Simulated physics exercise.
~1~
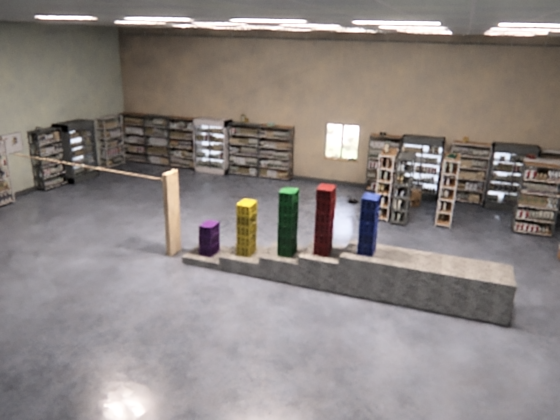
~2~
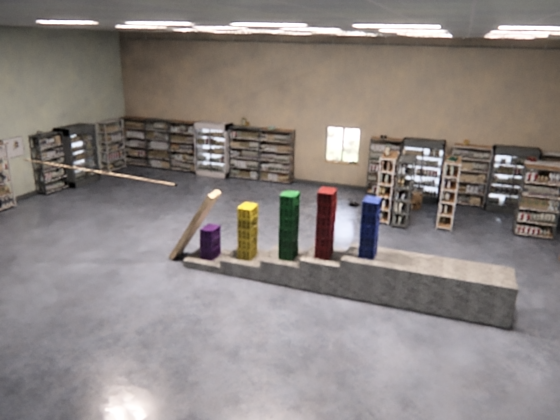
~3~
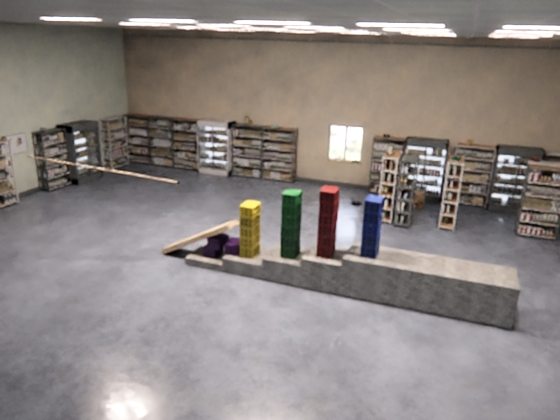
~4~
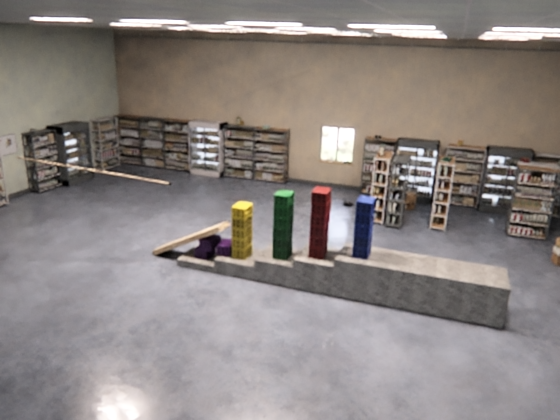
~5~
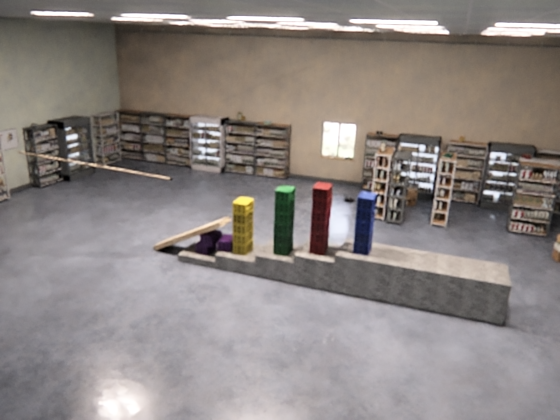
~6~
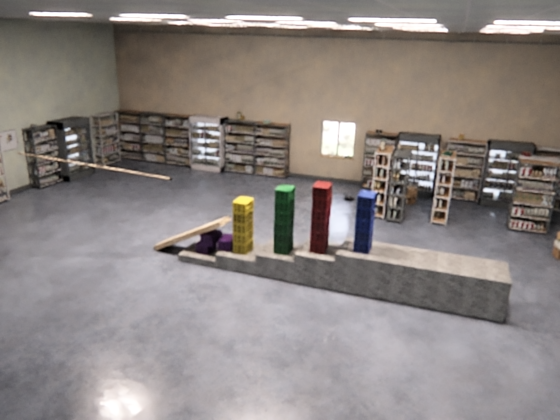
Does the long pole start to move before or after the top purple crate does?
The long pole starts to move before the top purple crate, which is still in its place when the board is already leaning.
A wooden board tips right and topples the purple pile, while the other piles stay standing.
